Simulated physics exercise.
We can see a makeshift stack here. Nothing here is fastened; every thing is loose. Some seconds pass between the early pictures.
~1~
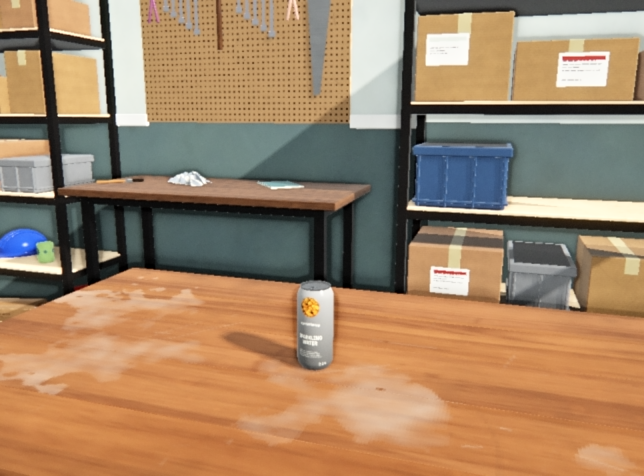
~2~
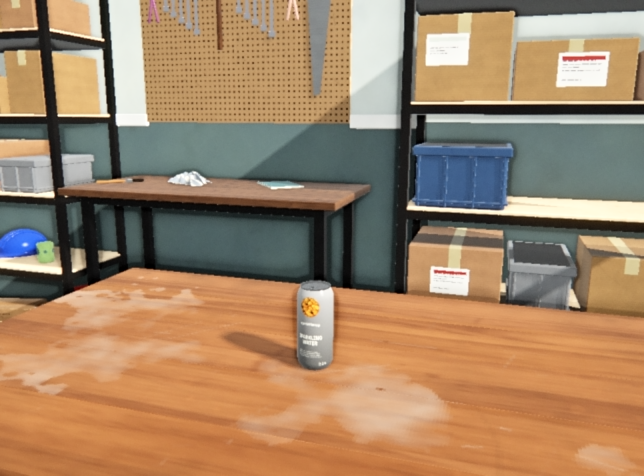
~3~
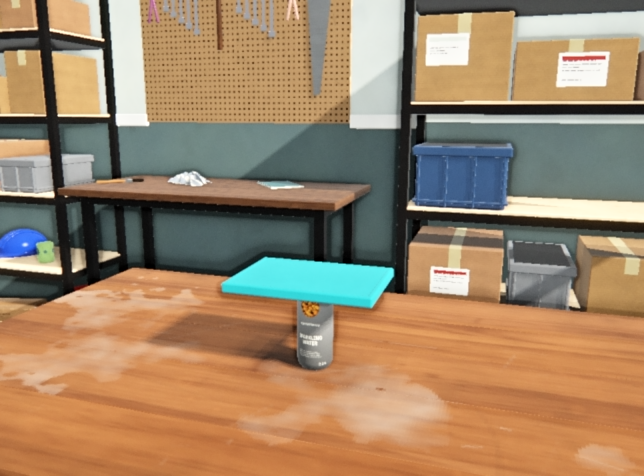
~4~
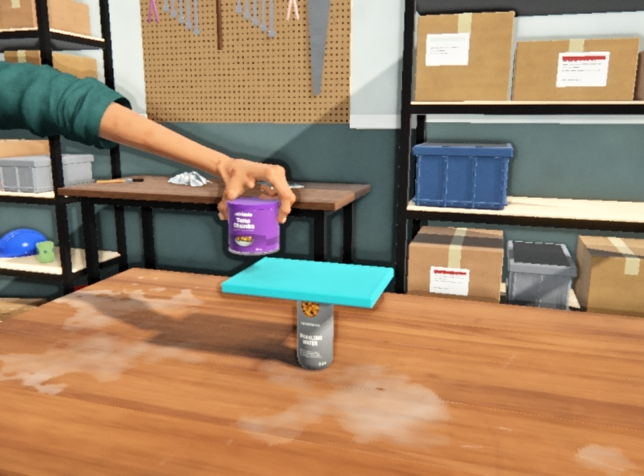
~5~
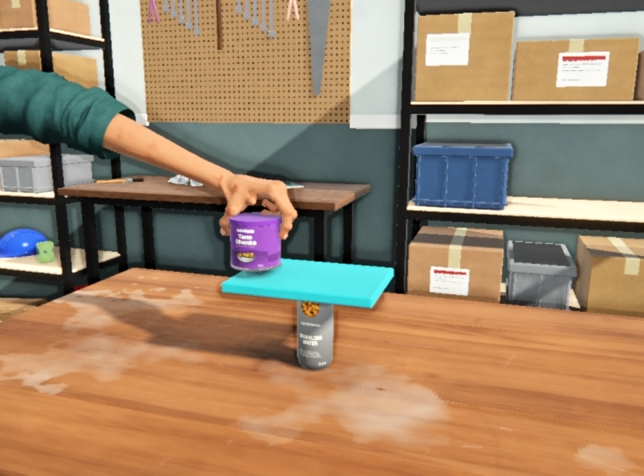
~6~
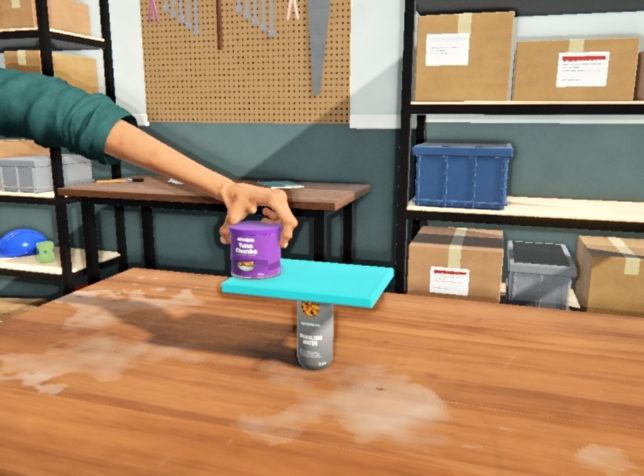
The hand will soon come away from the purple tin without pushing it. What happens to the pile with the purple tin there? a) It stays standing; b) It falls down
(b) It falls down.
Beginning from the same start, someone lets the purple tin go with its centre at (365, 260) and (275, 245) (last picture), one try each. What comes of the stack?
First case: It collapses; second case: It collapses.
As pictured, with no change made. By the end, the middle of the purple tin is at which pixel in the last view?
End position in the final view: Approximately (169, 336).
Then, 0.40 s later than the last frame, purple tin now fallen; turquoise lid on its side.
Then, 0.60 s later than the last frame, turquoise lid now fallen.
Then, 1.00 s later than the last frame, things are still on the move.
When it is over, fallen, purple tin and turquoise lid; grey can as before. End places, in pixels of the last picture, purple tin near (169, 336). The stack comes apart.
